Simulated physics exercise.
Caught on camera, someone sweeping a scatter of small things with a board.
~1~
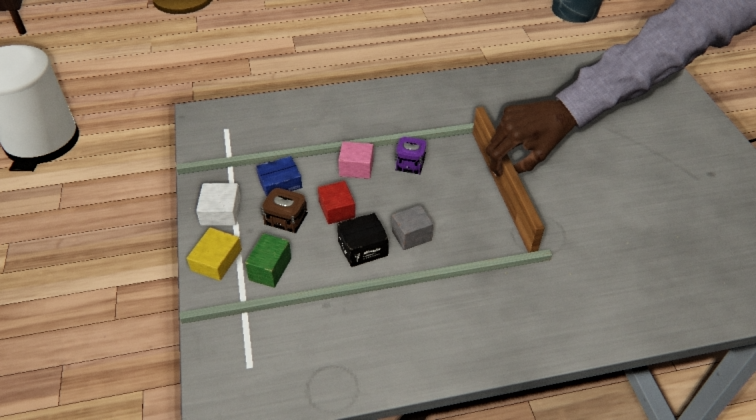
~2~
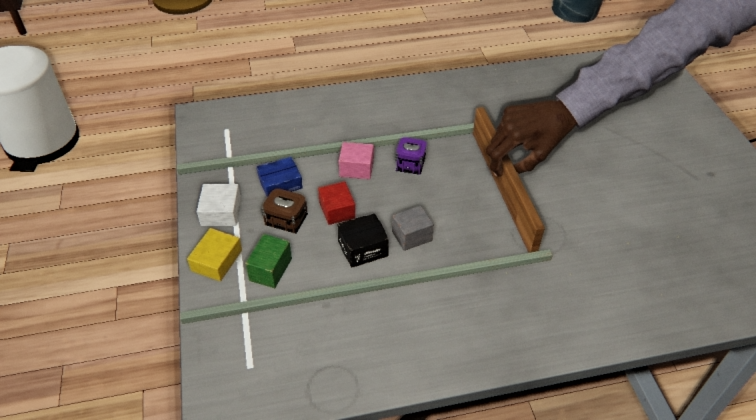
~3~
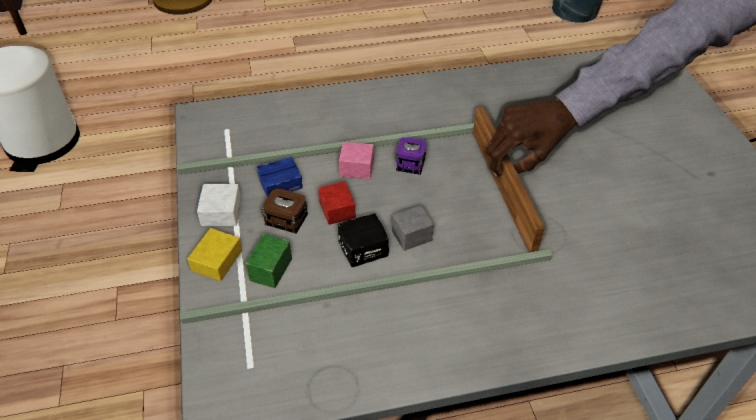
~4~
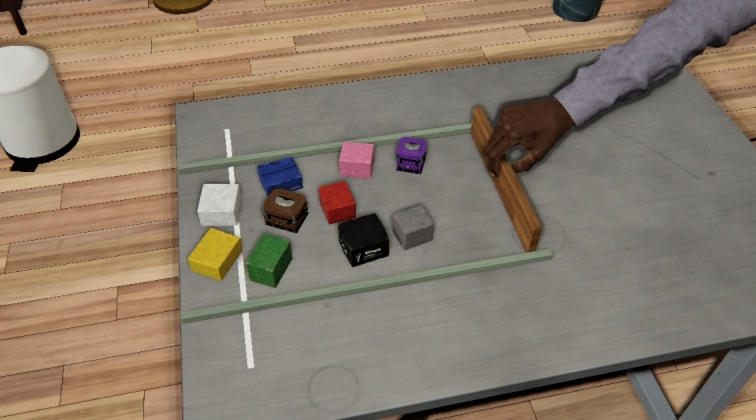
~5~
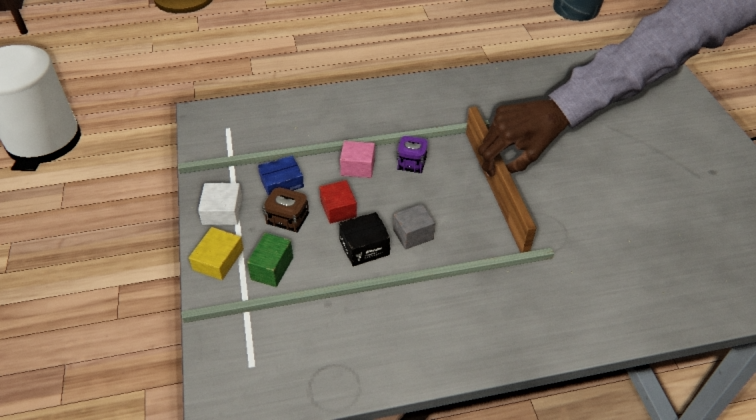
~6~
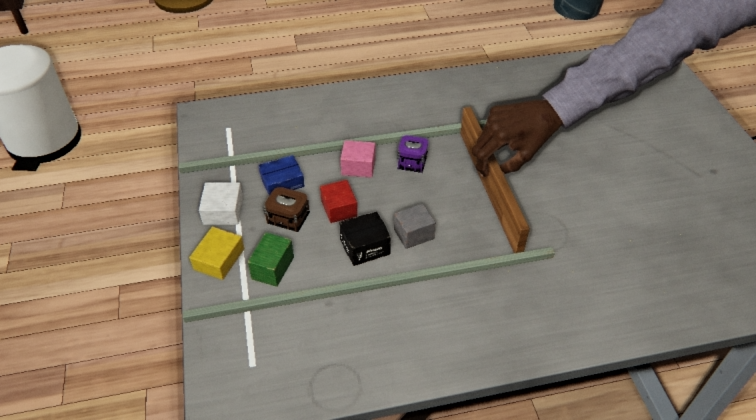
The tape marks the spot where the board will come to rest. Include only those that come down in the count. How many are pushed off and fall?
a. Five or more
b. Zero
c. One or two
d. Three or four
Three or four.
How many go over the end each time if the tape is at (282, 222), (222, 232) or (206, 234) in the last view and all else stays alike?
In order: 0, 7 and 7.
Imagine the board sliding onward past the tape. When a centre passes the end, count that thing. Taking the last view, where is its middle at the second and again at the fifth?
First about (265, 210), next about (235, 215).
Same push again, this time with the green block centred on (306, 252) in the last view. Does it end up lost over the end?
From that start, the object then does not stay.
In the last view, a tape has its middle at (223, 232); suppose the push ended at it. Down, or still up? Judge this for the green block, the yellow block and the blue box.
The green block? It does not stay. The yellow block? It does not stay. The blue box? It does not stay.
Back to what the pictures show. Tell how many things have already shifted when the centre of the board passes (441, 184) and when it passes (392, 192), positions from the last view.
First 1, after that 4.
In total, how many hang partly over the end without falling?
The total here is 3.
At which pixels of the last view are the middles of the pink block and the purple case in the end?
Pink block at (188, 184), purple case at (220, 186).
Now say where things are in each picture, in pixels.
The first frame shows yellow block (215, 254); white block (219, 204); green block (269, 260); board (505, 176); tape (236, 230).
The second frame shows white block (220, 205); board (505, 176).
The third frame shows green block (270, 261); purple case (411, 155).
The fourth frame shows yellow block (216, 254); red block (337, 203).
The fifth frame shows white block (221, 204); blue box (281, 176).
The sixth frame shows yellow block (218, 253); white block (222, 204); green block (271, 260); board (492, 176); tape (239, 229).
Early on, none off yet; yellow block at rest near (218, 253); white block at rest near (222, 204); green block at rest near (271, 260).
A while later, none off yet; yellow block moving near (210, 253); white block travelled a little near (203, 210); green block travelled about its own width near (238, 272).
Finally, the number that fall off is three or four; lost, blue box, green block, white block and yellow block.
